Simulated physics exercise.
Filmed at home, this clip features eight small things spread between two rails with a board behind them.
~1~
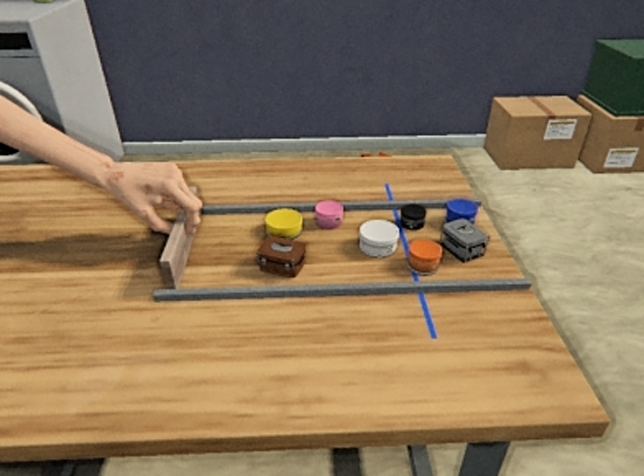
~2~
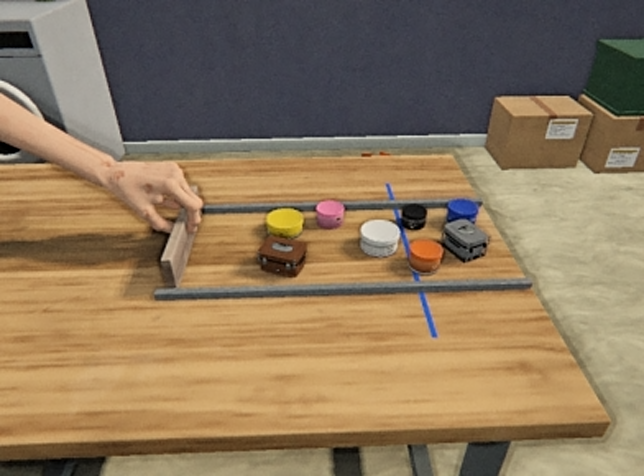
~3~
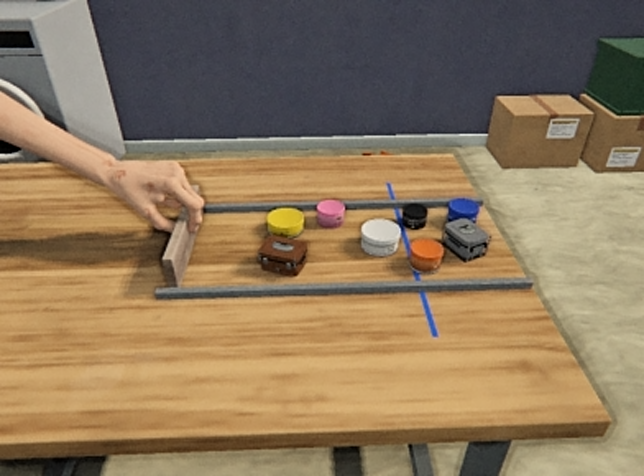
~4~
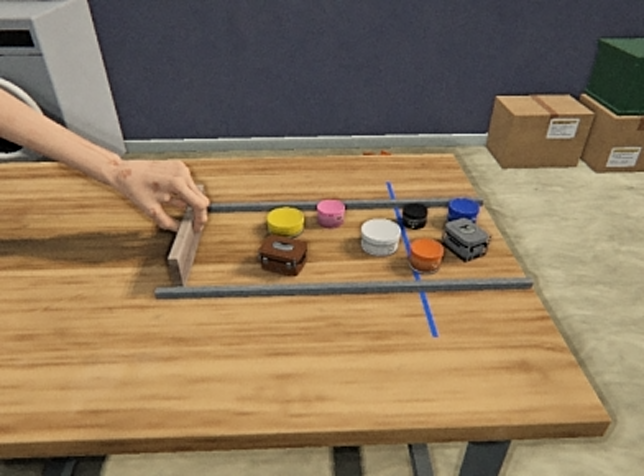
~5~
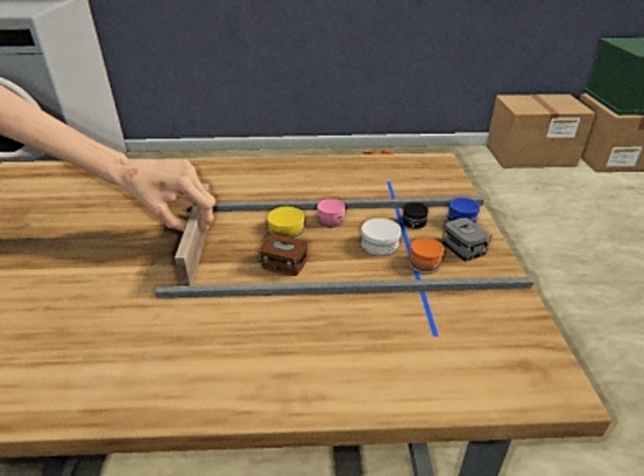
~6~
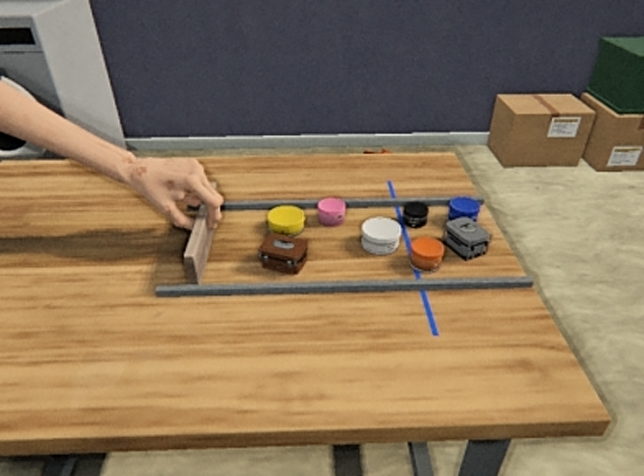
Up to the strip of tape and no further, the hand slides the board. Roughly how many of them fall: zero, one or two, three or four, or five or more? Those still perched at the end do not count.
The push fails to knock any off.
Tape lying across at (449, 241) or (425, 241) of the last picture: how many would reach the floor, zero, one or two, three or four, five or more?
Taking the two tapes in that order, I'd say just one or two and none.
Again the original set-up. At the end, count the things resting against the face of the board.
Count recorded: 2.
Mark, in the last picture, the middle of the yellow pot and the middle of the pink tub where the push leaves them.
In order, first (421, 221), then (435, 206).
Soon after, none off yet; blue pot at rest near (463, 212); grey case at rest near (466, 238); black tub at rest near (415, 215).
At rest, the number that fall off is zero.
